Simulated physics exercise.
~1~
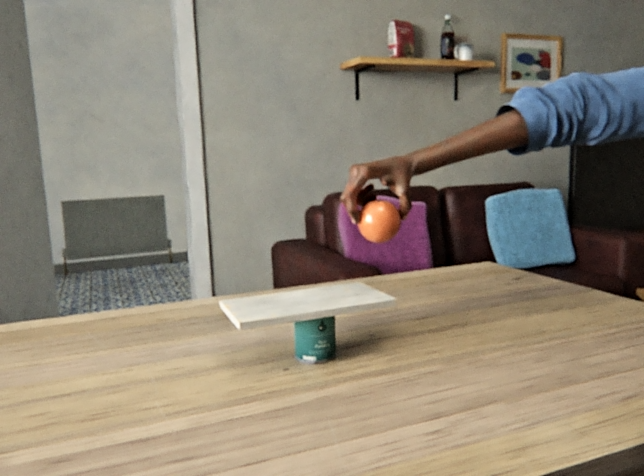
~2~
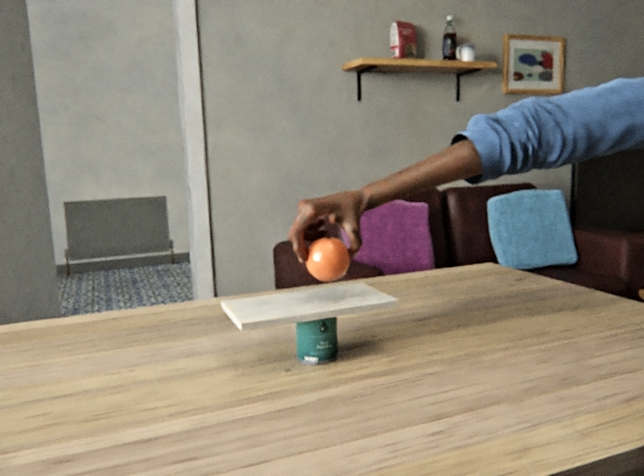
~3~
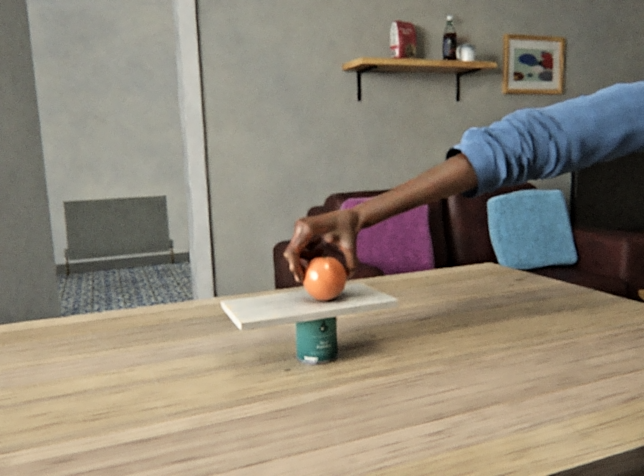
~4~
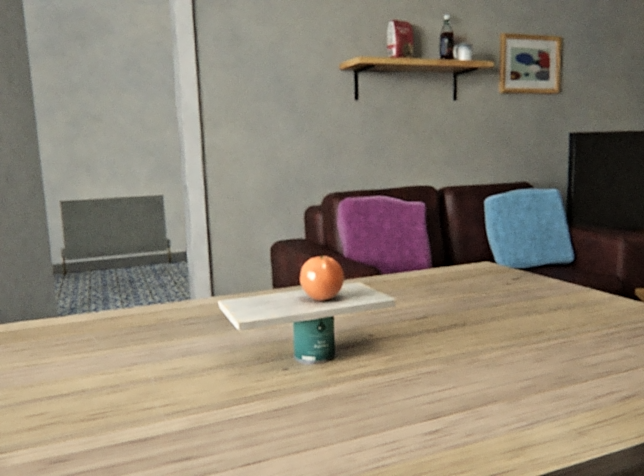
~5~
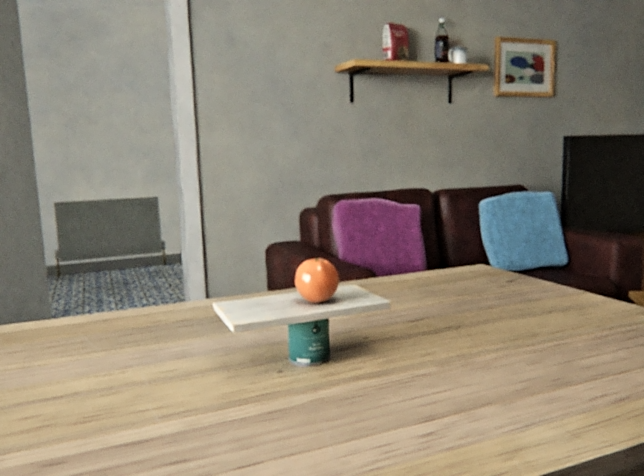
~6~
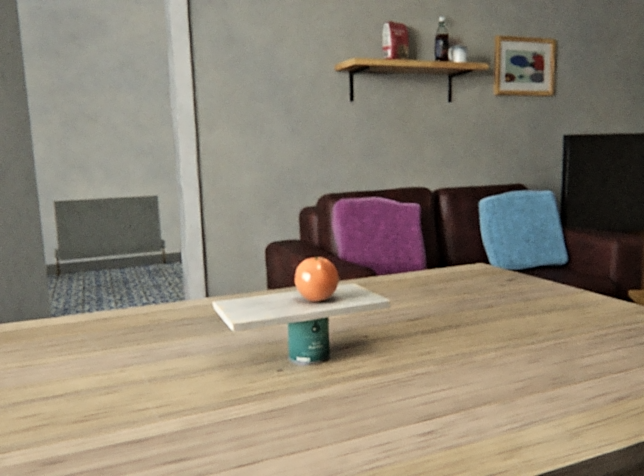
Orange tomato being lowered by a hand onto a white board atop a turquoise tin, staying balanced after the hand withdraws.
